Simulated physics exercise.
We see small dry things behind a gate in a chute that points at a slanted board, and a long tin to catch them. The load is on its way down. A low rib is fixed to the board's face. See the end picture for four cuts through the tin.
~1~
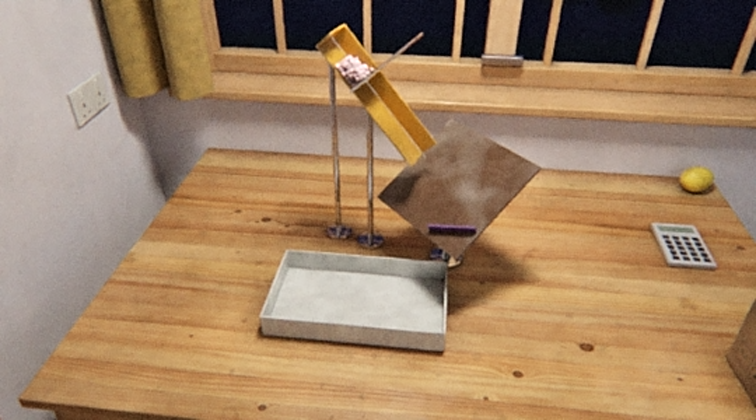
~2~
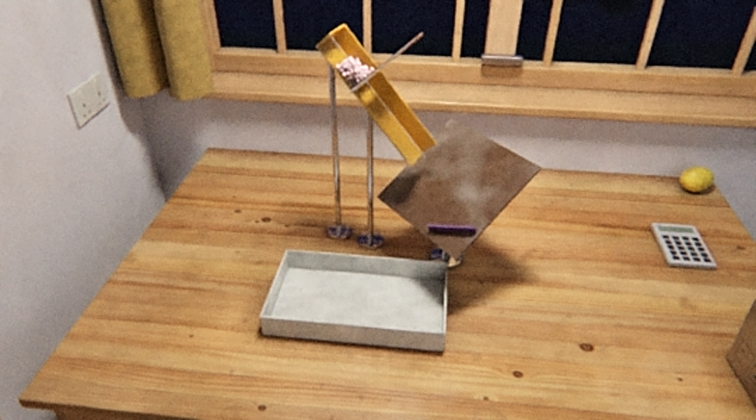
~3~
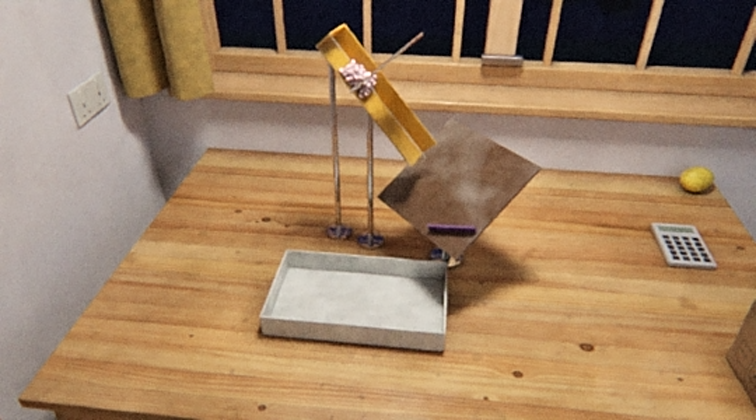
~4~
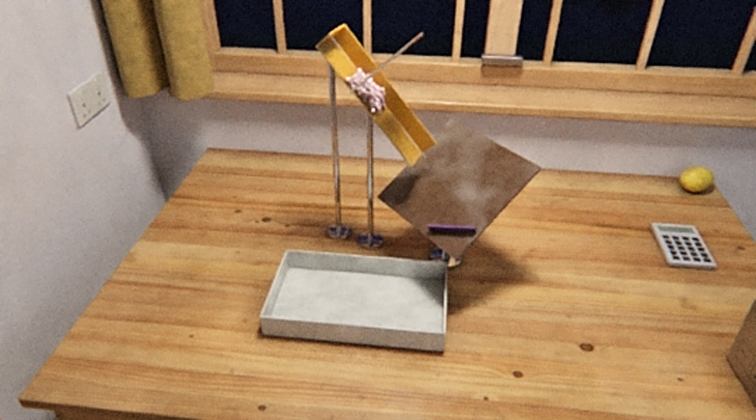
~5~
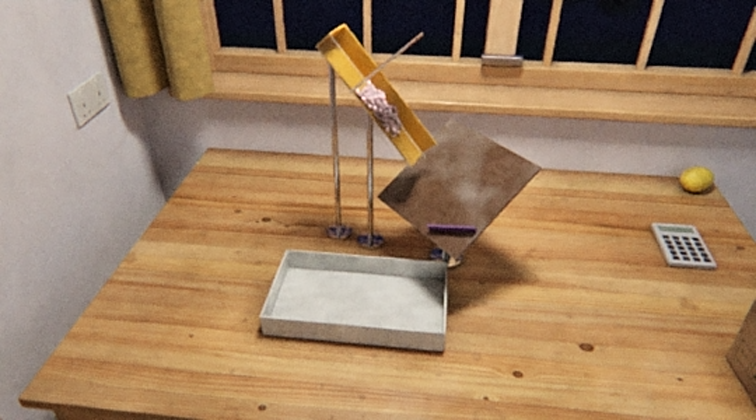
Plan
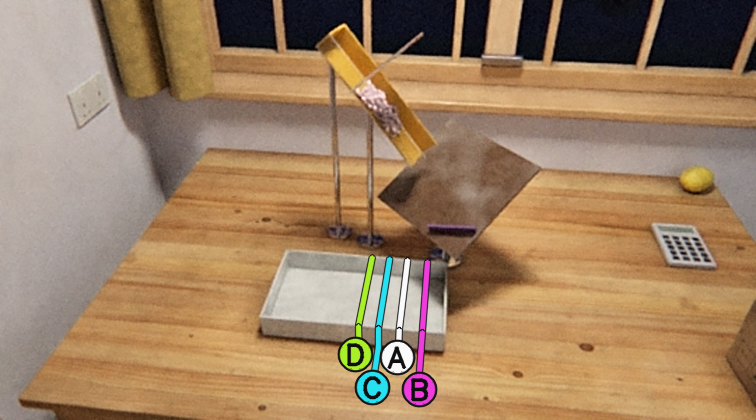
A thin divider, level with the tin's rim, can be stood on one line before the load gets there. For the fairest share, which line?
C works best here.
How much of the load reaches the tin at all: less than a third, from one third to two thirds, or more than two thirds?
About that: More than two thirds.
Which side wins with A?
More lands on the left.
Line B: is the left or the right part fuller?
More lands on the left.
On the marked copy, line A crosses the front rim at (399, 329); line B crosses the front rim at (422, 331); line C crosses the front rim at (378, 327); line D crosses the front rim at (358, 325).
For line A, of what is caught, all but a few on the left of the divider, a small share on the right.
For line B, of what is caught, all but a few on the left of the divider, only a few on the right.
For line C, of what is caught, close to a third on the left of the divider, close to two thirds on the right.
For line D, of what is caught, a small share on the left of the divider, the bulk on the right.
